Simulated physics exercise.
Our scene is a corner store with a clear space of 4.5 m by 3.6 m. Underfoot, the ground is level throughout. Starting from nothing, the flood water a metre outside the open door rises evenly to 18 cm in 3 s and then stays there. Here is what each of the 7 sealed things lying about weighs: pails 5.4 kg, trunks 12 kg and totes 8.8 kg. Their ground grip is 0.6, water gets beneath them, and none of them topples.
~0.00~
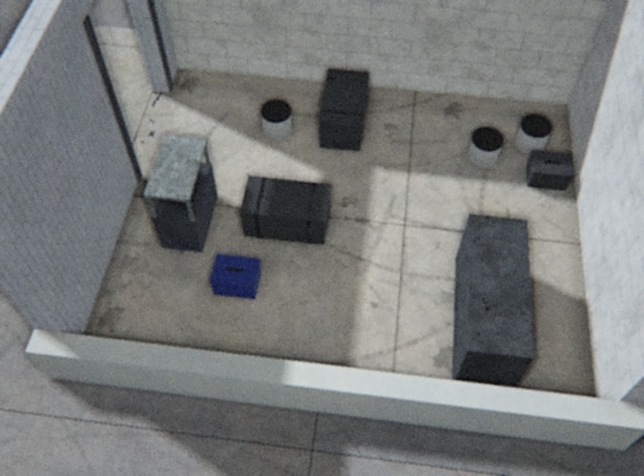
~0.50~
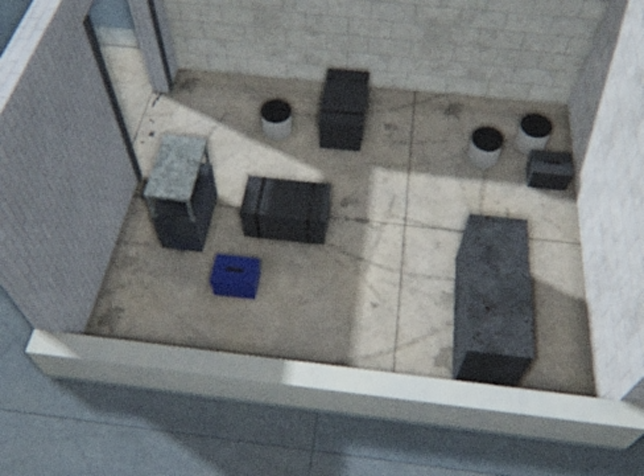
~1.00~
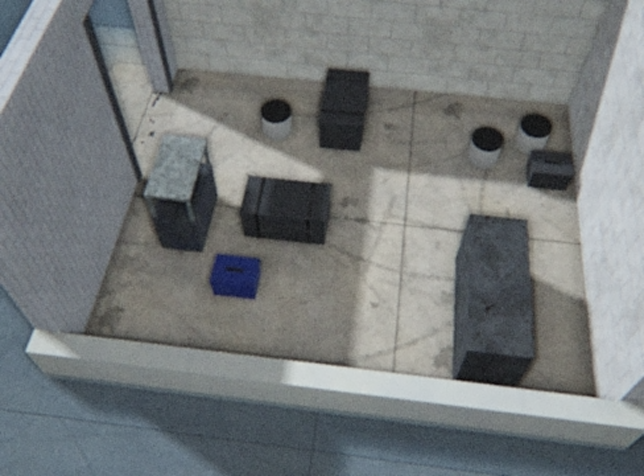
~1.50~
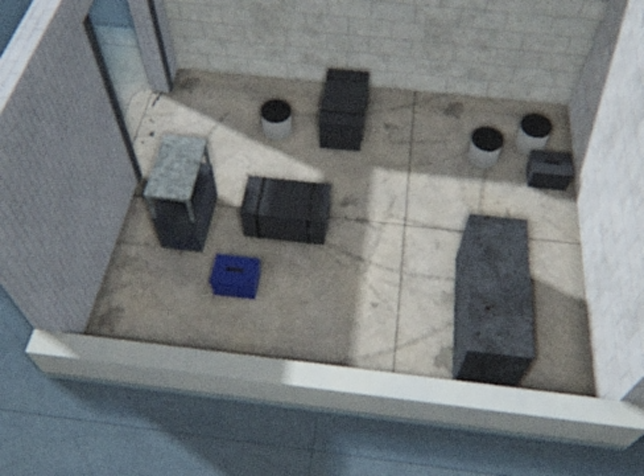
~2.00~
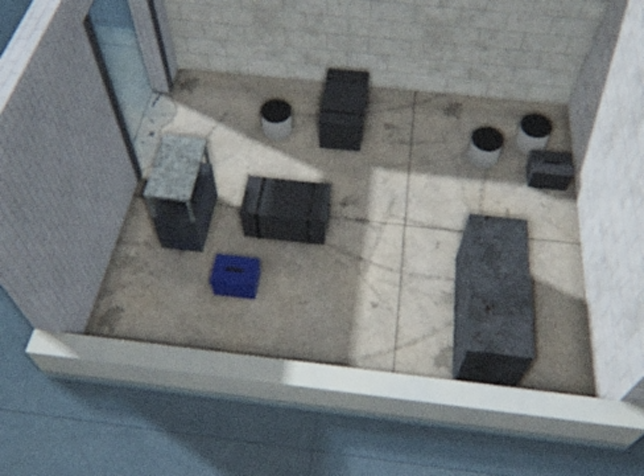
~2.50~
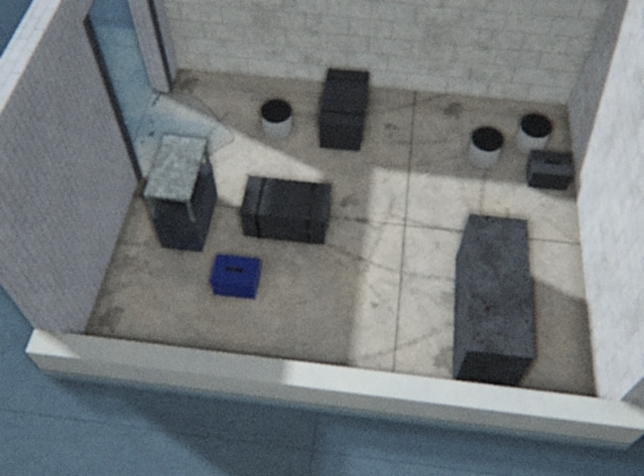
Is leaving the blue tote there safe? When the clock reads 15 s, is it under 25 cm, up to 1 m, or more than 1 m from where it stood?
It should linger near its start.
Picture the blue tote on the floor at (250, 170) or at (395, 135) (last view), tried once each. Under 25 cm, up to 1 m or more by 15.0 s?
In that order: It goes a long way; it goes a long way.
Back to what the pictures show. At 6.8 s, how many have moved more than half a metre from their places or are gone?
By then the count is 2.
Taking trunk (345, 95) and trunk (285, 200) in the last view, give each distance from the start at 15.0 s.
Respectively 200 and 30 cm.
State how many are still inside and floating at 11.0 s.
At that point I count 6.
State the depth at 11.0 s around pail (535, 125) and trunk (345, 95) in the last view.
First about 11 cm, second about 12 cm.
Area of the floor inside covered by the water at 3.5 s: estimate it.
Somewhere around 3.0 m2, roughly.
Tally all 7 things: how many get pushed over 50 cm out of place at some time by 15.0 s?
That comes to 5.
After 3.5 s the blue tote is near (235, 270), 0.0 m from its start, aground; 0 afloat.
After 6.8 s the blue tote is near (235, 270), 0.0 m from its start, aground; 3 afloat.
After 11.0 s the blue tote is near (235, 270), 0.0 m from its start, aground; 6 afloat.
After 15.0 s the blue tote is near (230, 264), 0.1 m from its start, aground; 6 afloat.
